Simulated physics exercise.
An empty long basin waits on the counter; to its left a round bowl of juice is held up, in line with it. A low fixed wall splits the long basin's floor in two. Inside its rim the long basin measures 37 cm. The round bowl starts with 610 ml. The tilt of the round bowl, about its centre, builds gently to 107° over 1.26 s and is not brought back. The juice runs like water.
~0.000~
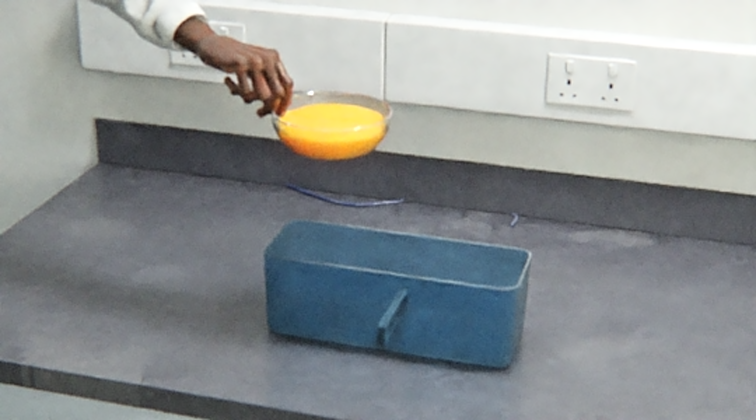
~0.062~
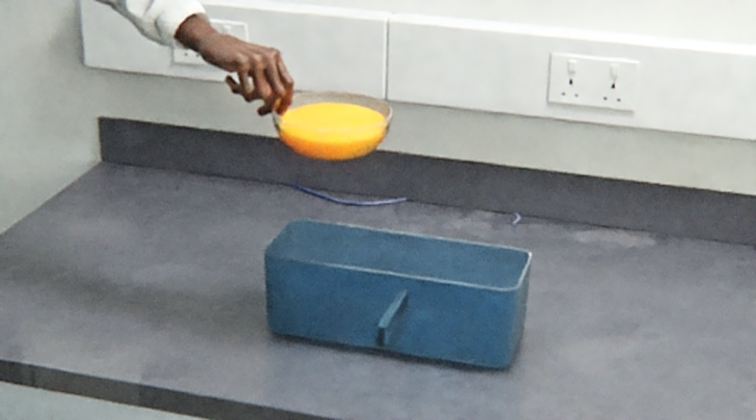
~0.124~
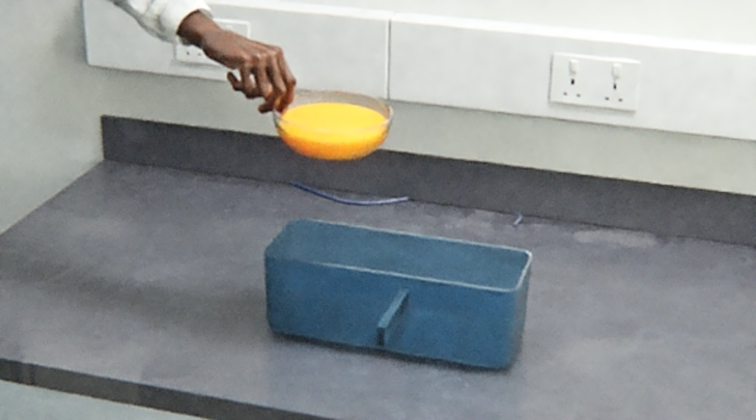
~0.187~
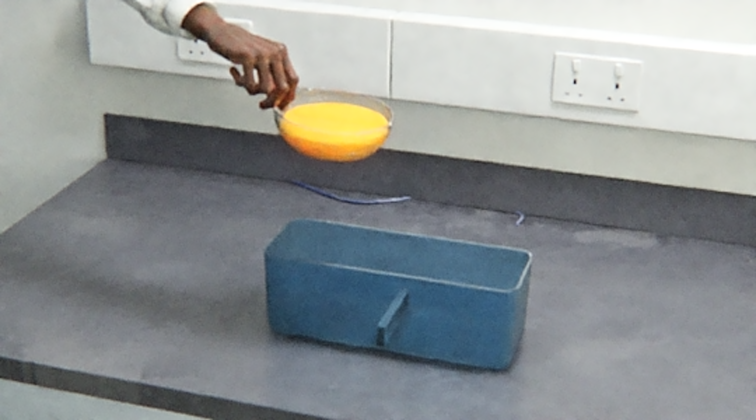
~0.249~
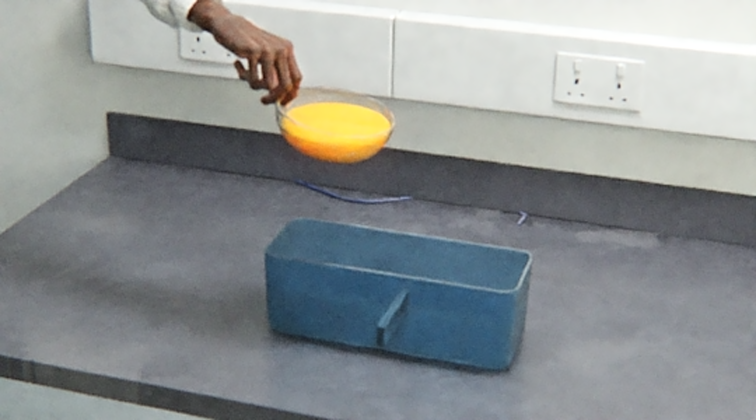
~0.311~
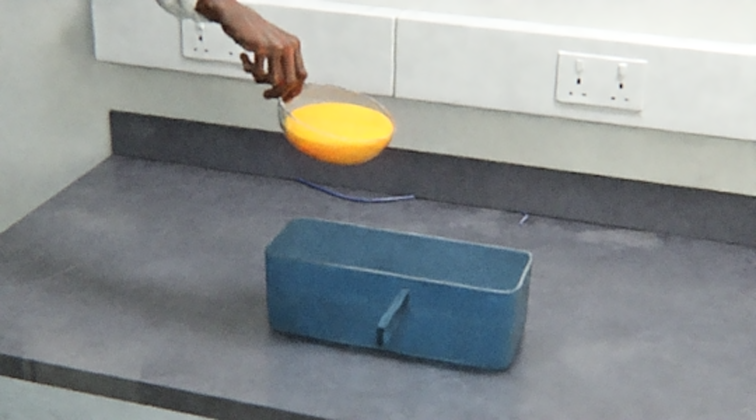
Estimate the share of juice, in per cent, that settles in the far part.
About 79 per cent.
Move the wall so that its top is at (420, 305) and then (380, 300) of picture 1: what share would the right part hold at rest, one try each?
In turn about 65 and 90 per cent.
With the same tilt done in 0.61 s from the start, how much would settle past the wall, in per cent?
Then about 75 per cent.
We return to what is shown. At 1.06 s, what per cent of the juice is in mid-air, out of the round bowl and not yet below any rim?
Near 4 in a hundred.
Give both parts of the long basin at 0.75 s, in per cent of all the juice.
Left about 1, right about 30.
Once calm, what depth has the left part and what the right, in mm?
Left about 6 mm, right about 22 mm.
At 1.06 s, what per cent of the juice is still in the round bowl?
About 0 per cent.
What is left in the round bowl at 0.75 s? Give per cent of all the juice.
Near 26 in a hundred.
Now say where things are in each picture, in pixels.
In the first picture, tilt 0°; pouring edge (389, 118); surface from (281, 114) to (387, 126); the long basin's rim runs from (276, 237) to (525, 272); the wall's top is at (393, 308).
In the second picture, tilt 1°; pouring edge (389, 119); surface from (281, 114) to (387, 127).
In the third picture, tilt 3°; pouring edge (390, 121); surface from (282, 113) to (387, 128).
In the fourth picture, tilt 6°; pouring edge (391, 124); surface from (284, 112) to (388, 129).
In the fifth picture, tilt 10°; pouring edge (391, 129); surface from (285, 112) to (390, 129).
In the sixth picture, tilt 15°; pouring edge (392, 134); surface from (288, 113) to (392, 130).
By 0.75 s the tilt is 69° and 26 per cent is still to pour, 1 is left of the wall and 31 right of it.
By 1.06 s the tilt is 101° and 0 per cent is still to pour, 14 is left of the wall and 81 right of it.
By 1.40 s the tilt is 107° and 0 per cent is still to pour, 18 is left of the wall and 81 right of it.
By 1.76 s the tilt is 107° and 0 per cent is still to pour, 20 is left of the wall and 79 right of it.
At rest 20 per cent lies left of the wall, 79 right of it and 1 outside.
